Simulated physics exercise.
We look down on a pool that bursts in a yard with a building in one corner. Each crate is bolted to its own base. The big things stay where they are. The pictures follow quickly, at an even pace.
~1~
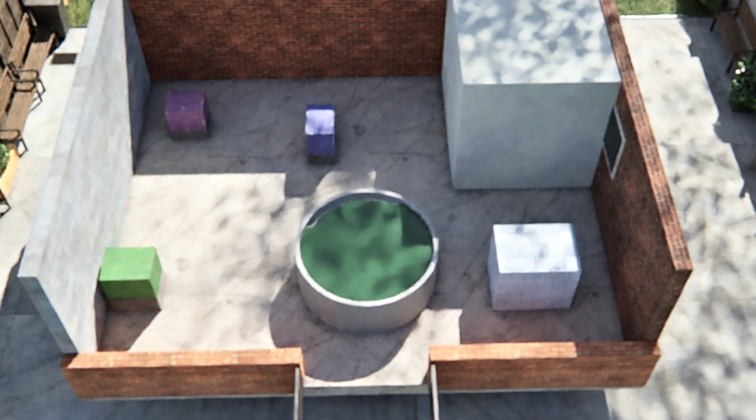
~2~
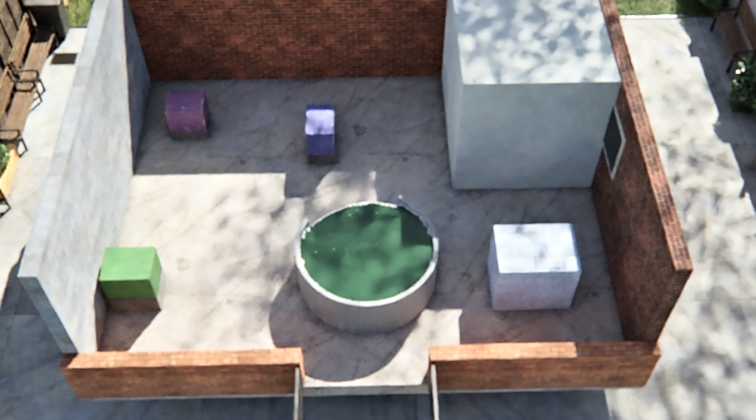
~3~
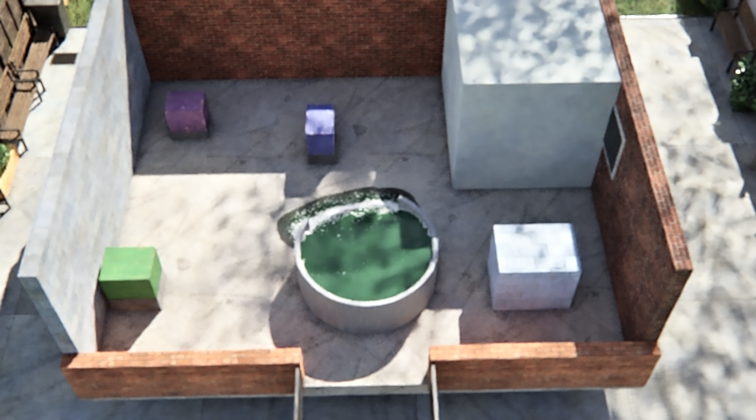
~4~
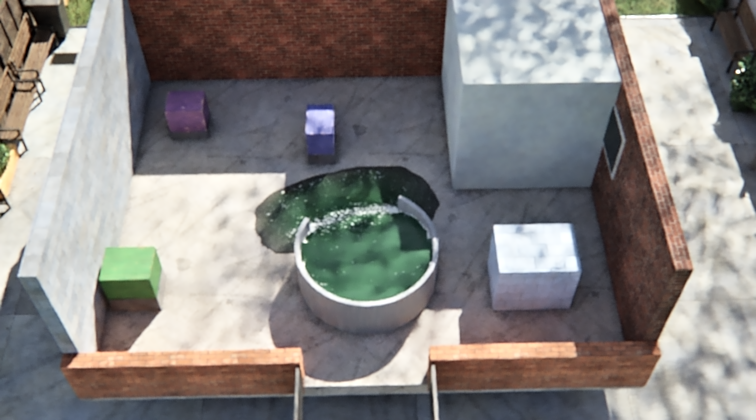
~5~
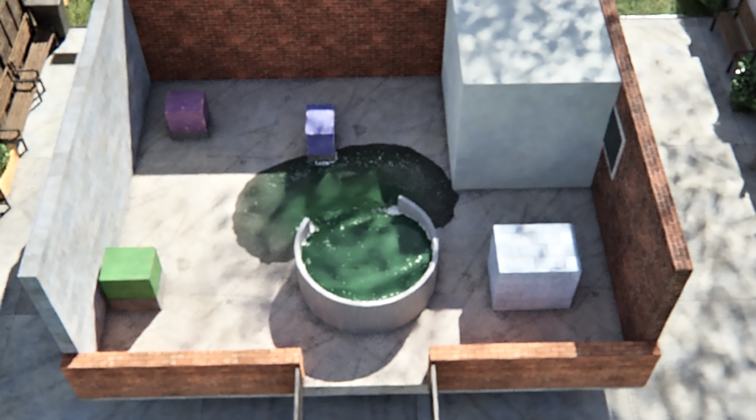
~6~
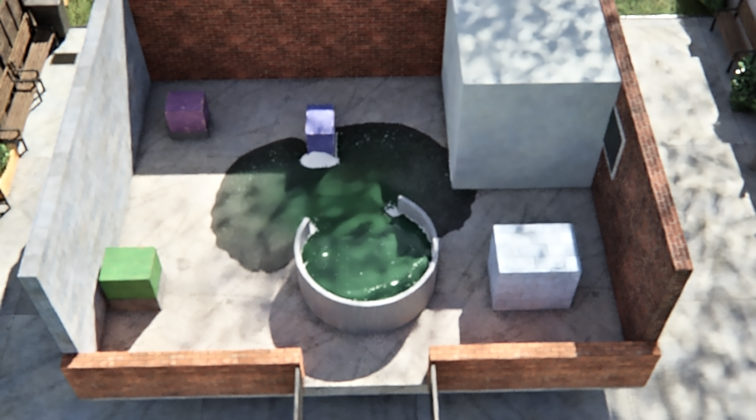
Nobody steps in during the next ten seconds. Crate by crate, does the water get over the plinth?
The green crate stays dry; the purple crate gets wet; the blue crate gets wet.
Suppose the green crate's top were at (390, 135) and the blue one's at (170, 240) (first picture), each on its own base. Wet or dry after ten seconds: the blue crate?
One by one: Blue crate is spared.
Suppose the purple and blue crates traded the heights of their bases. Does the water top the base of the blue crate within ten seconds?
Blue is topped.
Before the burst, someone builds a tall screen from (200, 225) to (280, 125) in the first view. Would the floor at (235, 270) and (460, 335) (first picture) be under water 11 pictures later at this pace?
In that order: Wet, clear.
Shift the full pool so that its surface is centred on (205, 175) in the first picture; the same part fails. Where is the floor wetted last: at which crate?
It is the green crate.
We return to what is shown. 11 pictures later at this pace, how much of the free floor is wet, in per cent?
Some 45 per cent.
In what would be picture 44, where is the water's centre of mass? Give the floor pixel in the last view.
I would point to (289, 177).
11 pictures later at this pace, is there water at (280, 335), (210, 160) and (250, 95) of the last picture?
As listed: Not flooded, covered, covered.
A moment on, water covers 40 % of the floor; the green crate not reached, the purple crate water round its plinth, the blue crate water round its plinth.
Next, water covers 45 % of the floor; the green crate water round its plinth, the purple crate water round its plinth, the blue crate water round its plinth.
Then, water covers 50 % of the floor; the green crate water round its plinth, the purple crate water round its plinth, the blue crate water round its plinth.
Later, water covers 75 % of the floor; the green crate water round its plinth, the purple crate water round its plinth, the blue crate water round its plinth.
In the end, water covers 95 % of the floor; the green crate stayed above the water, the purple crate was topped, the blue crate was topped.
